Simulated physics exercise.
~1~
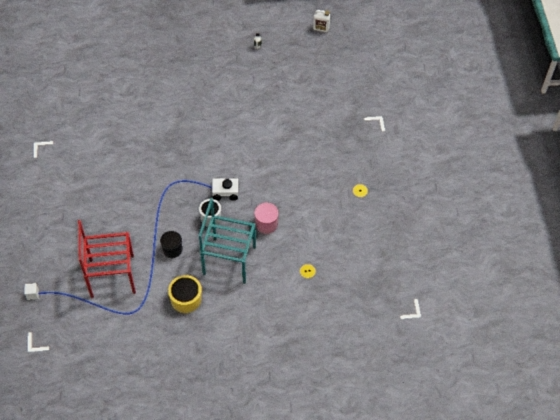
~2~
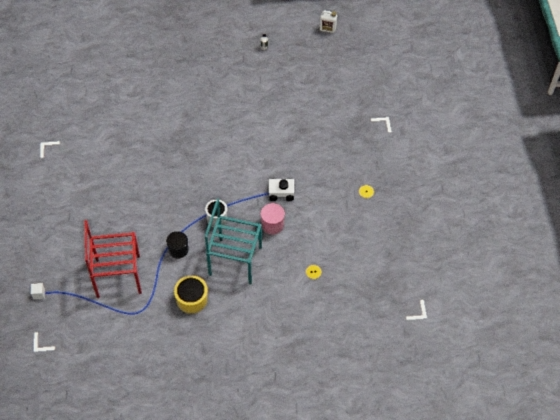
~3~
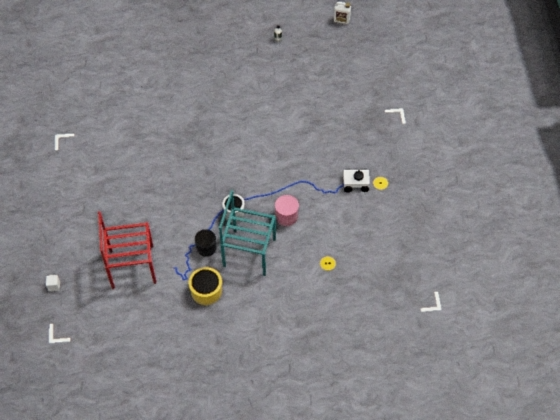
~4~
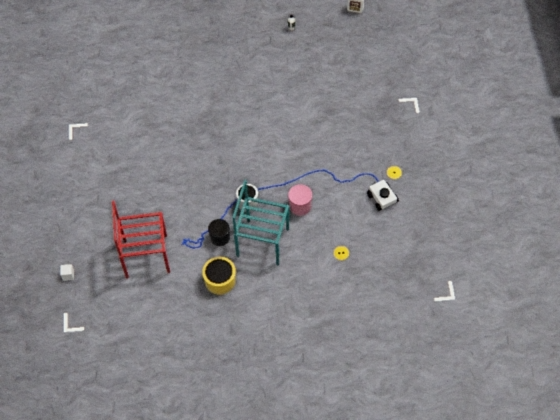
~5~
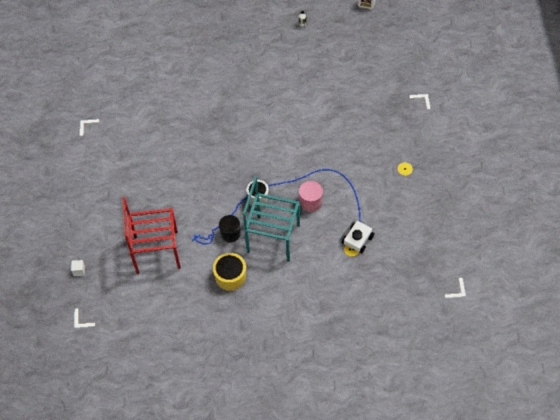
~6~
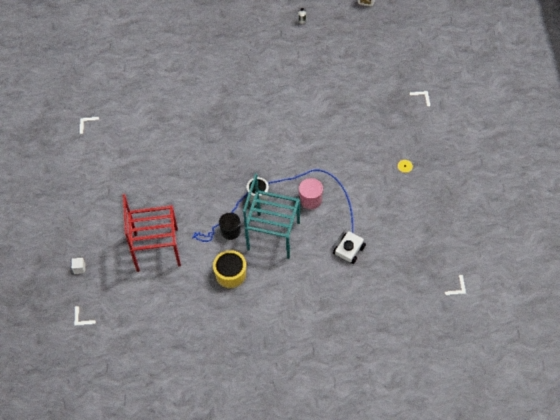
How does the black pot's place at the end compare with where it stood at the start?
The black pot ends up a little to the right of where it started, closer to the teal chair and still upright.
